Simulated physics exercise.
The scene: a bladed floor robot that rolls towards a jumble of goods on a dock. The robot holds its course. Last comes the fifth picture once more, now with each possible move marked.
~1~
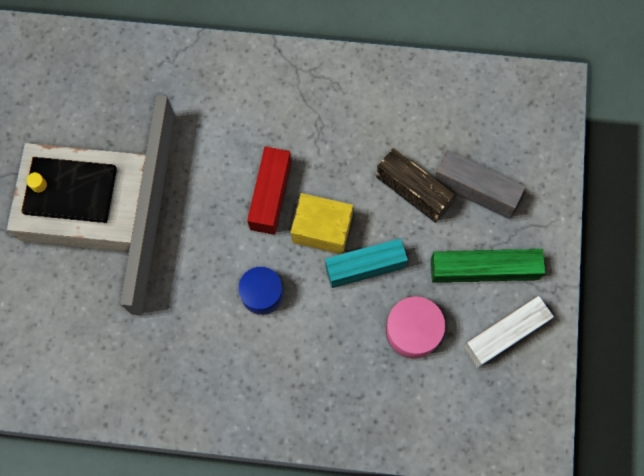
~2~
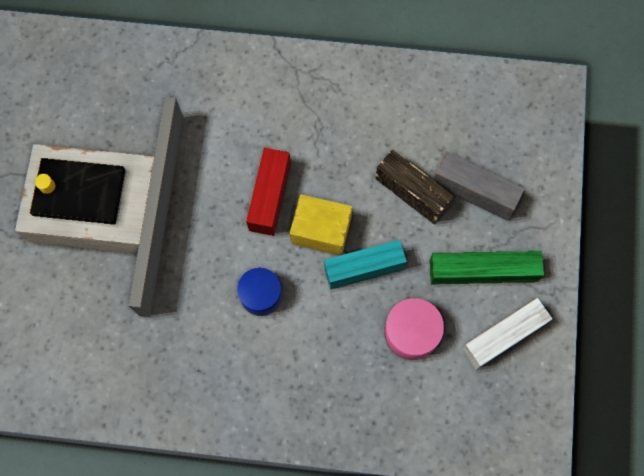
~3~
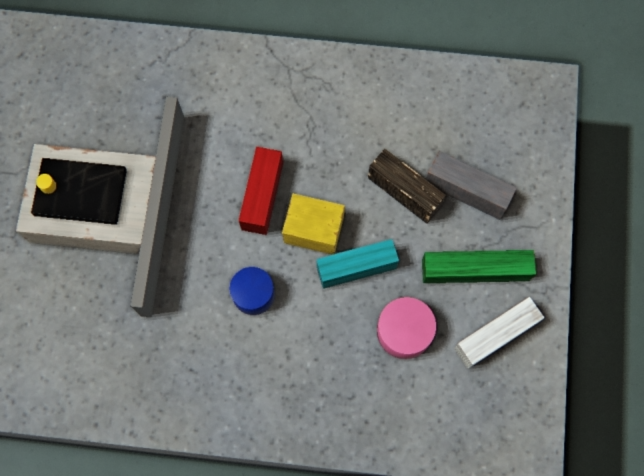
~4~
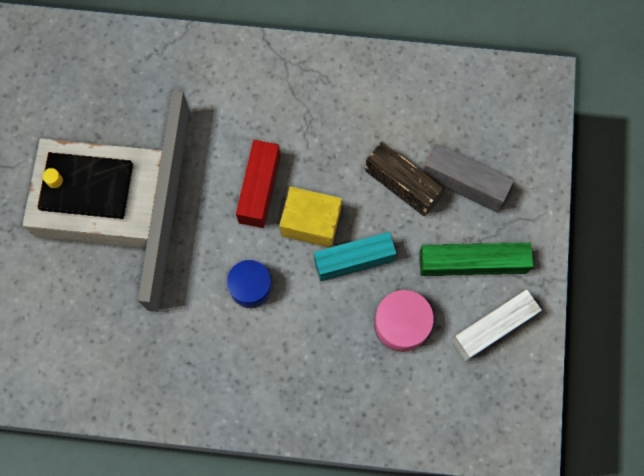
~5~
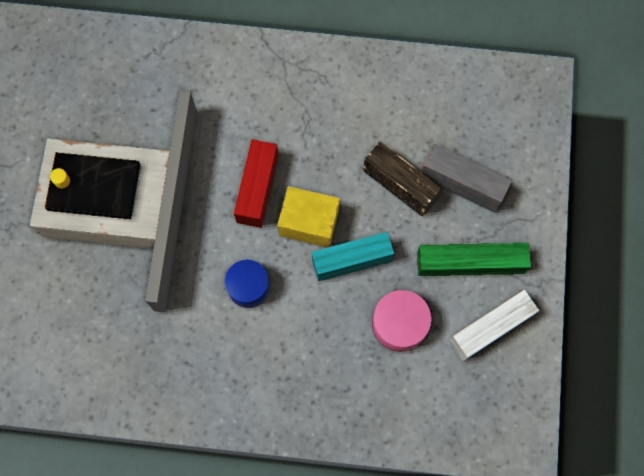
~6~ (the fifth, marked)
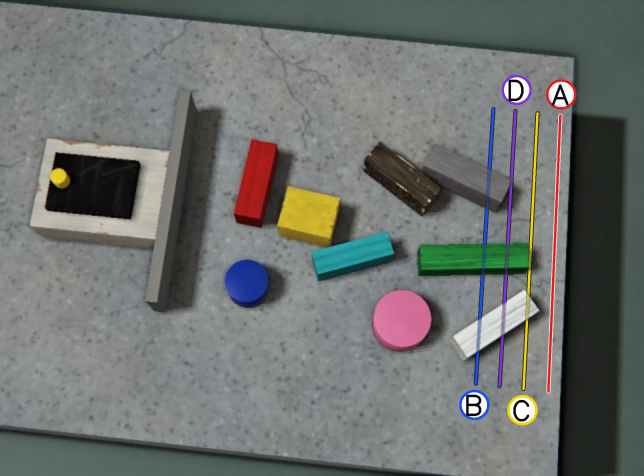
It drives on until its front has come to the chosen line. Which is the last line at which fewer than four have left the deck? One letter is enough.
D is the last line within the limit.
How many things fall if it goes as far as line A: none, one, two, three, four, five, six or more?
By then, six or more.
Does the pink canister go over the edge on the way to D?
No.
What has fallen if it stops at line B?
The green stick goes over.
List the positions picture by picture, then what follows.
In the first frame, red stick (270, 191); grey bar (479, 185); pink canister (415, 328).
In the second frame, robot (84, 191); blue canister (260, 292).
In the third frame, robot (86, 191); turquoise stick (357, 264).
In the fourth frame, robot (92, 186); white stick (496, 326).
In the fifth frame, robot (99, 186); red stick (257, 184); grey bar (465, 178); pink canister (401, 321).
On the marked copy, A at (555, 248); B at (485, 241); C at (531, 245); D at (508, 243).
With D. Early on, robot (221, 199); blue canister (310, 292); red stick (314, 190).
Further on, robot (344, 211); green stick (547, 266); white stick (505, 338).
At the end, robot (441, 221); black bar over the edge; green stick over the edge; two fallen.
As for the rest, A drops eight; B is within the limit but short; C drops six.
